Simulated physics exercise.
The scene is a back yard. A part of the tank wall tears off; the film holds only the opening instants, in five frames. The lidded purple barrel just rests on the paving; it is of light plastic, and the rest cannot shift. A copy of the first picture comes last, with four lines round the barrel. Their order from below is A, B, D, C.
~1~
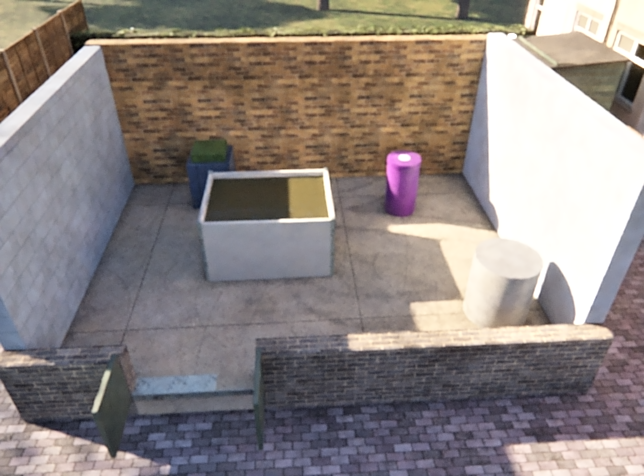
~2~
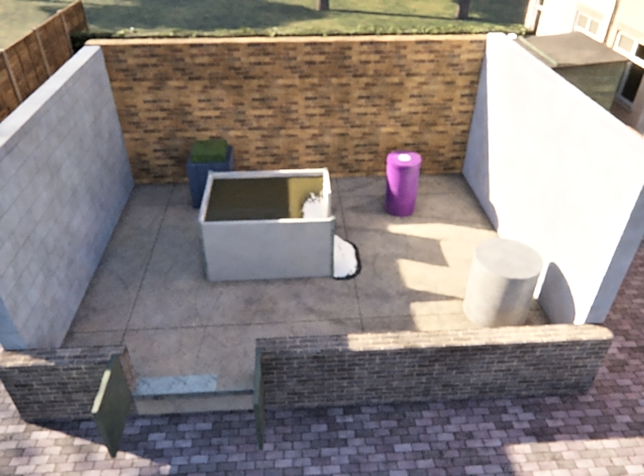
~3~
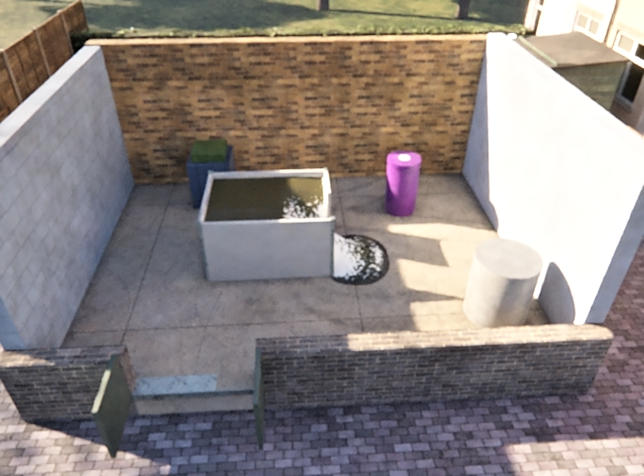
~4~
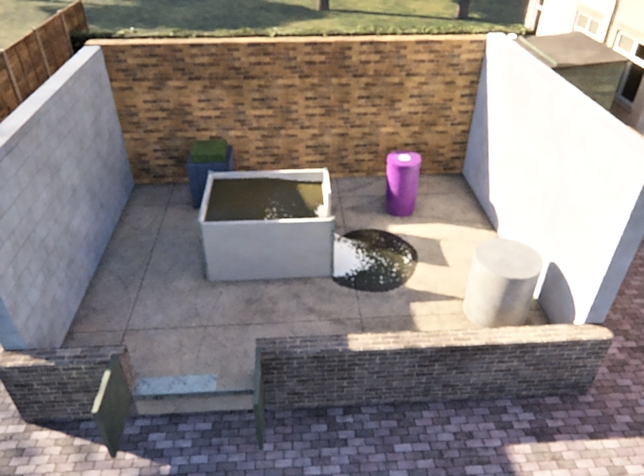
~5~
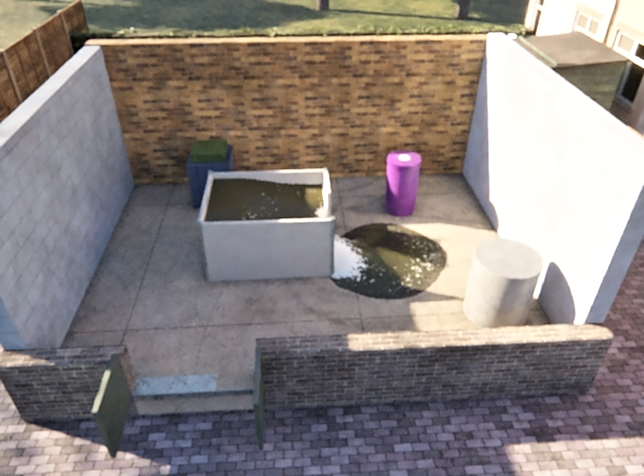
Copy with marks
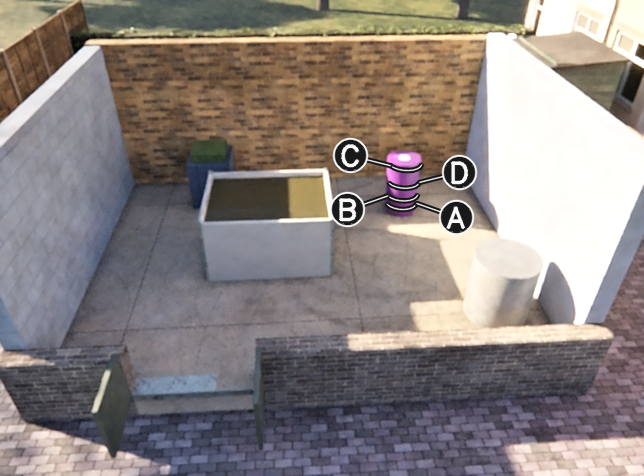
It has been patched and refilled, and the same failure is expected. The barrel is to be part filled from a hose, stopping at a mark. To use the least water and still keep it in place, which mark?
Use level A.
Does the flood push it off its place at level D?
No, that is safe.
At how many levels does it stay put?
All of them.
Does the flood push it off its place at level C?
No.
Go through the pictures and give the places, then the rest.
The first picture shows lid of the purple barrel at (405, 158); tank full, its middle at (268, 199); open gate at (192, 344).
In the second picture, 1 % of the ground wet, in view closest to the barrel at (346, 242).
In the third picture, 3 % of the ground wet, in view closest to the barrel at (374, 242).
In the fourth picture, 6 % of the ground wet, in view closest to the barrel at (385, 234).
The fifth picture shows lid of the purple barrel at (405, 158); 9 % of the ground wet, in view closest to the barrel at (391, 227).
On the marked copy, A at (403, 209); B at (404, 200); C at (408, 170); D at (406, 188); from the bottom up A, B, D, C.
With A, it does not move.
With B, it does not move.
With C, it does not move.
With D, it does not move.
